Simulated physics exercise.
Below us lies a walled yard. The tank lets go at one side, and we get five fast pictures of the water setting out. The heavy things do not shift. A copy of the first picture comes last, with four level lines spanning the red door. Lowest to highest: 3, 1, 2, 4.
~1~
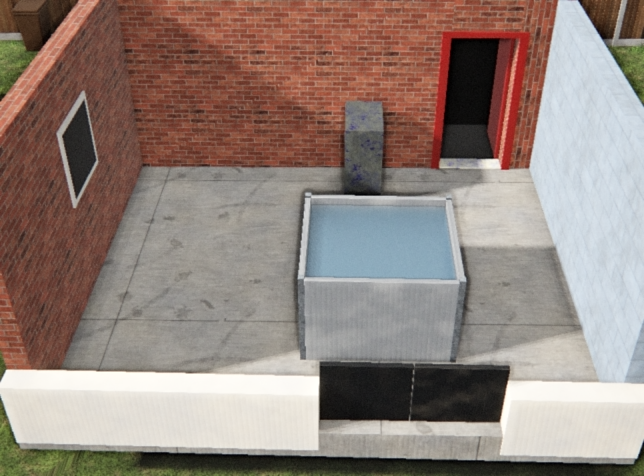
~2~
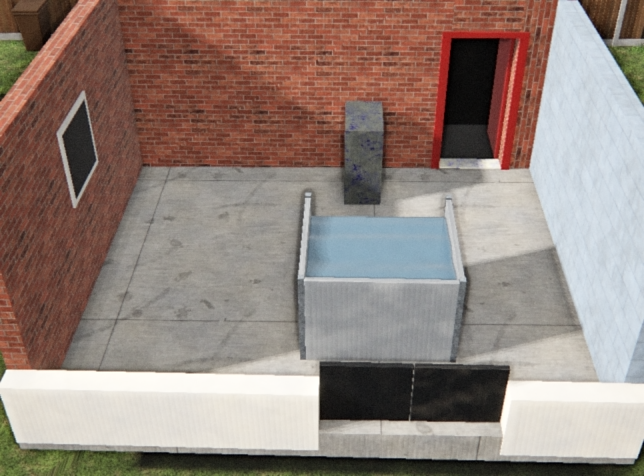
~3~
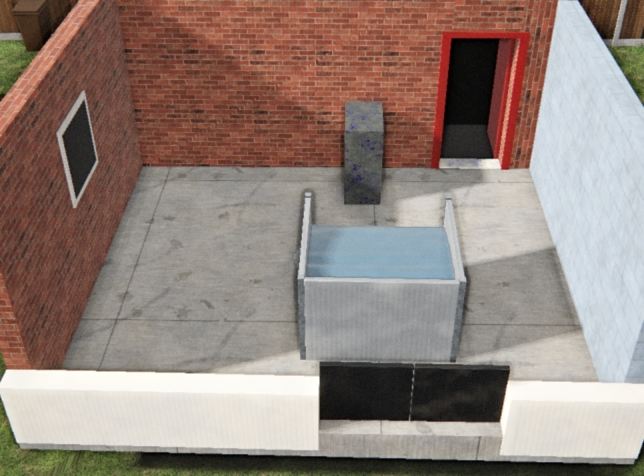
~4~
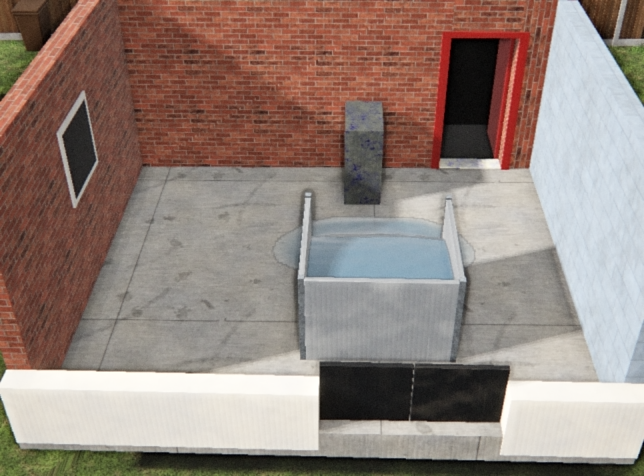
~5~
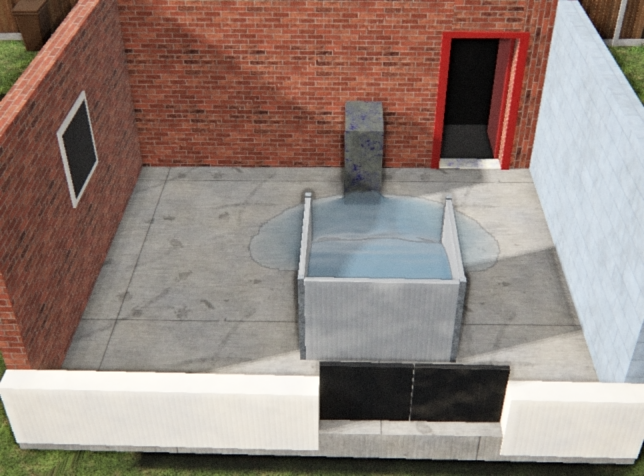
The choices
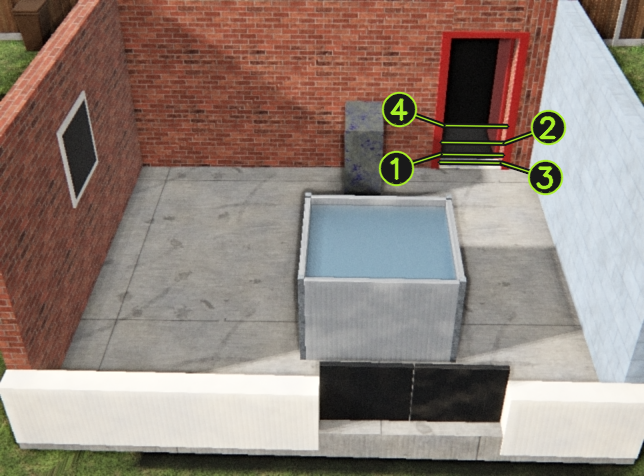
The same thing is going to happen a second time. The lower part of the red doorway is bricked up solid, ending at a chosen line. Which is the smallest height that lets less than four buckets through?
2.
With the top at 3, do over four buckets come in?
Yes.
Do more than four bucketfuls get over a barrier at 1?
Yes, it does.
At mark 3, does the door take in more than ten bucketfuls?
Yes, clearly.
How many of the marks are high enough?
Two of them.
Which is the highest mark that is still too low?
That would be 1.
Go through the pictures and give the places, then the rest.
Water in the tank at rest, its middle at (380, 242); foot of the red doorway at (470, 168); shut gate at (413, 375).
Water covers 2 % of the ground, its front hidden from here.
Water covers 5 % of the ground, its front hidden from here.
Water covers 10 % of the ground and shows as far out as (283, 247).
Water covers 17 % of the ground and shows as far out as (393, 196).
On the marked copy, 1 at (471, 154); 2 at (473, 142); 3 at (470, 162); 4 at (475, 125); from the bottom up 3, 1, 2, 4.
Choosing 1, about 10 bucketfuls get in.
Choosing 2, a splash gets over, under a bucket.
Choosing 3, dozens of bucketfuls pour in.
Choosing 4, nothing gets over.
